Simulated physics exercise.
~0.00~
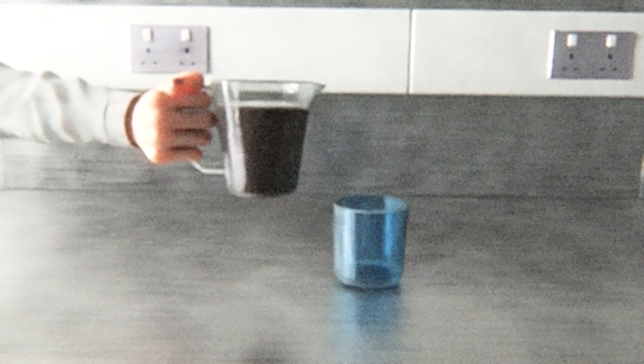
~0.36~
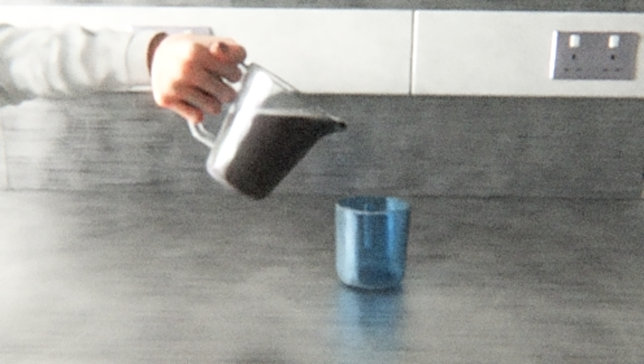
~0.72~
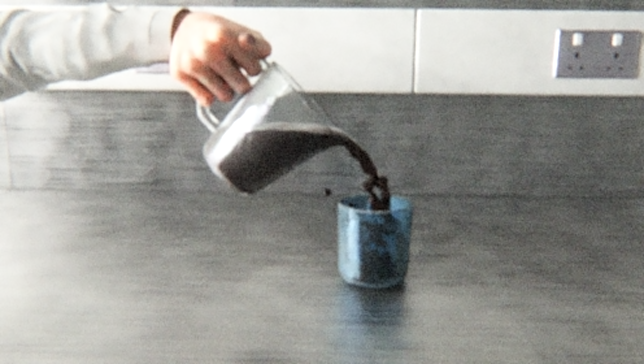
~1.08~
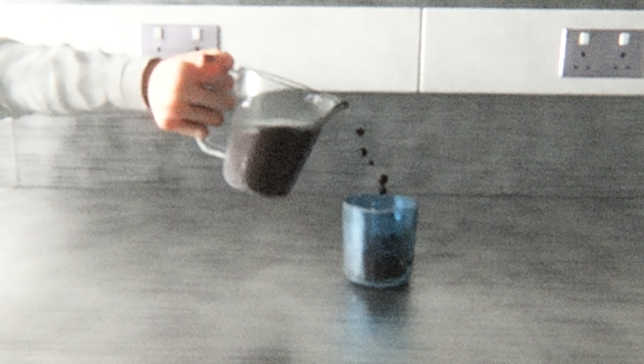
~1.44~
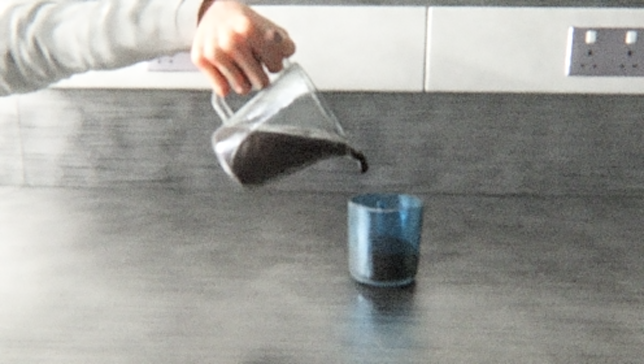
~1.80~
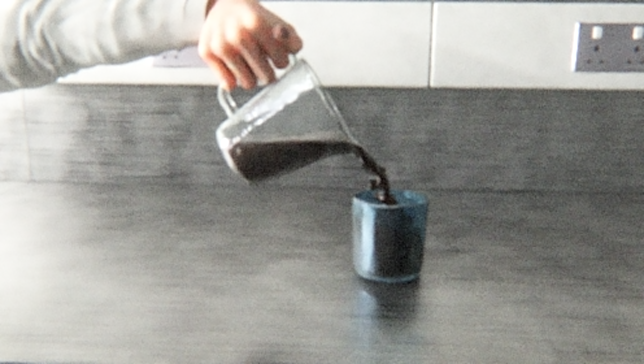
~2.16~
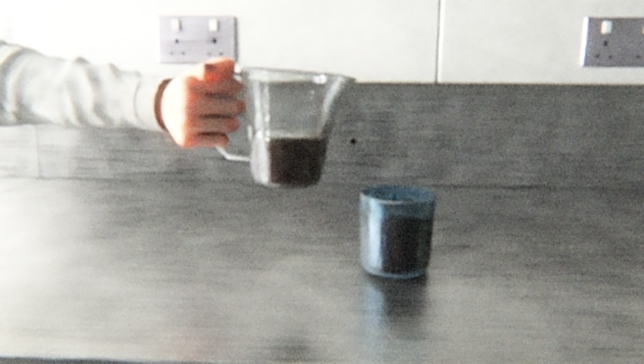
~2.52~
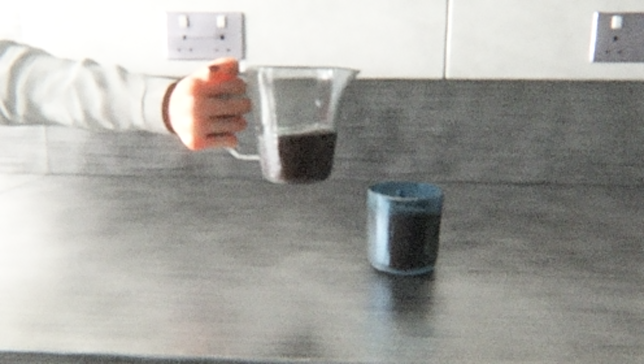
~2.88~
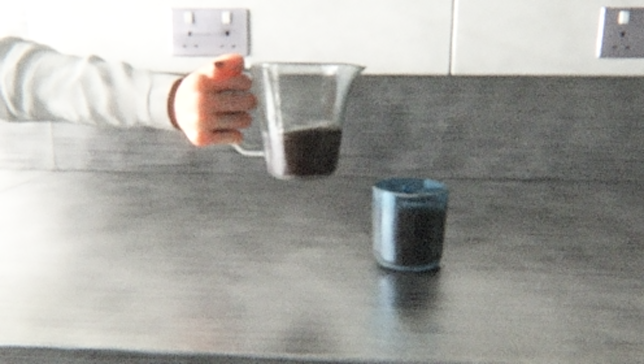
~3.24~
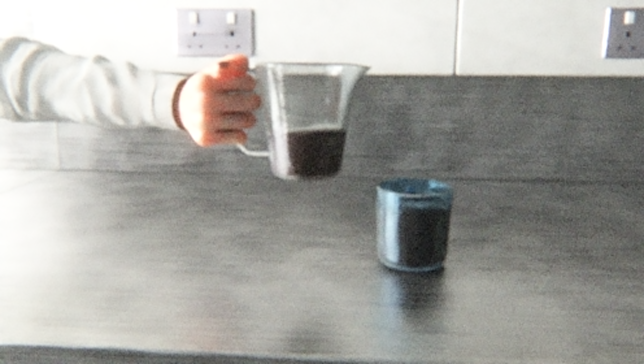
The footage shows a hand tilting a clear jug of dark liquid over a blue cup on a grey worktop, pouring, easing back, then pouring again before levelling the jug, leaving the cup mostly full and some liquid still in the jug.
